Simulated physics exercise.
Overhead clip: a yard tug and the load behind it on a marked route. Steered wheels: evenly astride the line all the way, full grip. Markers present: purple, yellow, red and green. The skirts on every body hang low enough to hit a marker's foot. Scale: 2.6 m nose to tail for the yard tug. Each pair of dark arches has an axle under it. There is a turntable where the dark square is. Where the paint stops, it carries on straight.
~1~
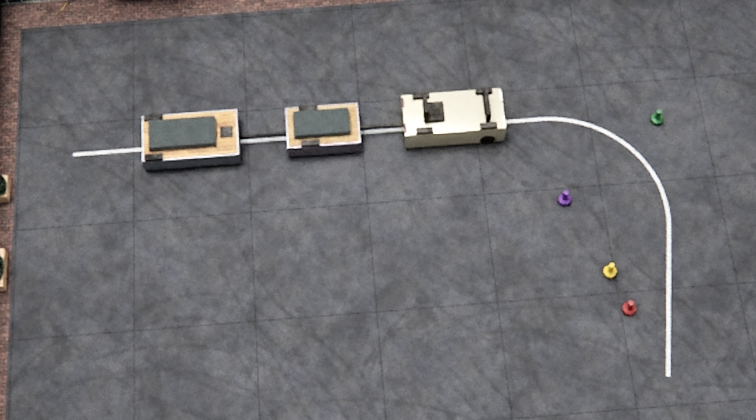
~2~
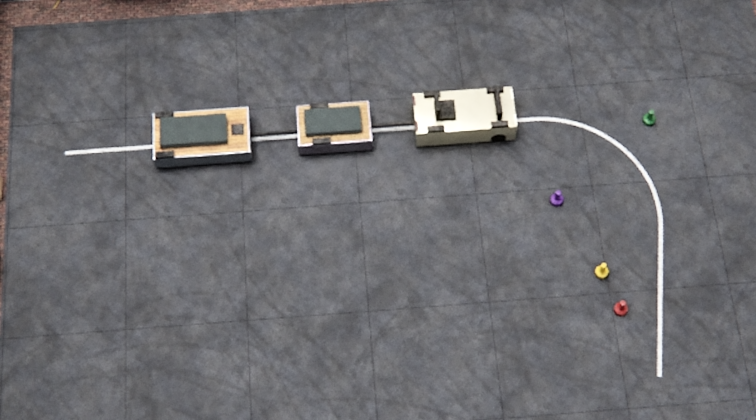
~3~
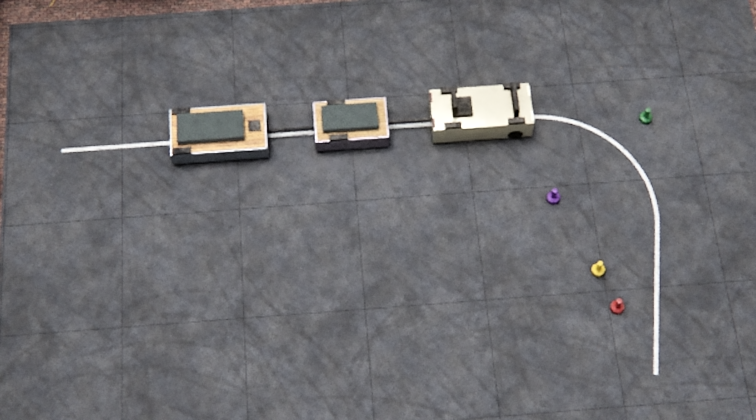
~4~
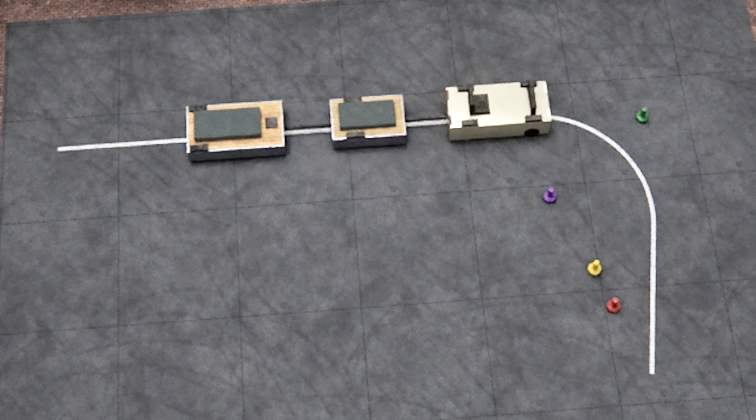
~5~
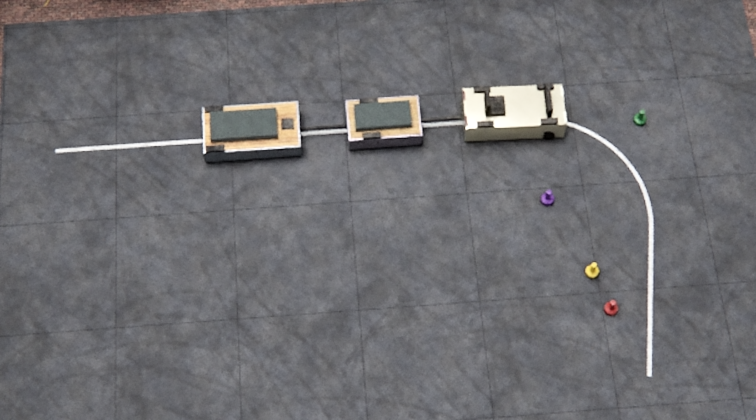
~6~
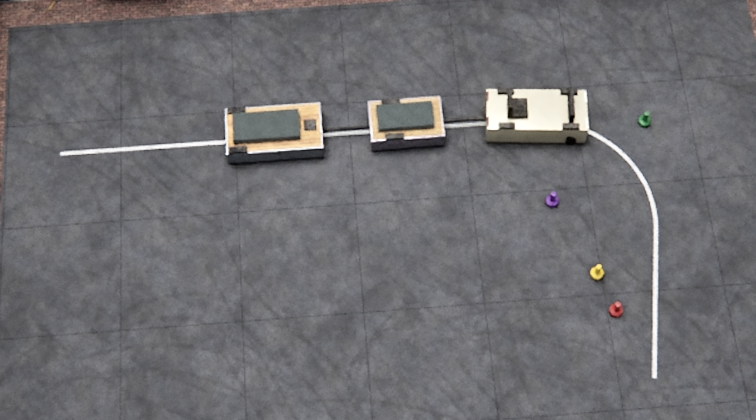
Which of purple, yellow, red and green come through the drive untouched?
Purple is not cleared; yellow is not cleared; red is not cleared; green is cleared.
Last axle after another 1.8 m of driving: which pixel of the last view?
Near (301, 125).
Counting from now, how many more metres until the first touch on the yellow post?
Distance to contact: Approx. 12.0 m.
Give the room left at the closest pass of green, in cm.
There's 20 to spare for green.
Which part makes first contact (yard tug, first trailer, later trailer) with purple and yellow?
Purple: A trailer behind it; yellow: A trailer behind it.
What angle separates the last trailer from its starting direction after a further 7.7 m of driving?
The last trailer is now at about 20 degrees to its starting heading.
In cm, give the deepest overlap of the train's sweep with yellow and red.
Yellow: 25; red: 50.
After another 1.5 m, the last axle is at (290, 126) of the last picture, on the line; green has been passed with 20 cm to spare.
After another 9.5 m, the last axle is at (534, 142) of the last picture, 95 cm off the line; the first trailer has hit red.
After another 10.0 m, the last axle is at (548, 151) of the last picture, 125 cm off the line; the second trailer has hit purple.
After another 11.9 m, the last axle is at (593, 199) of the last picture, 165 cm off the line; the second trailer has hit yellow.
After another 16.3 m, the last axle is at (643, 353) of the last picture, 40 cm off the line; 3 of 4 struck in all.
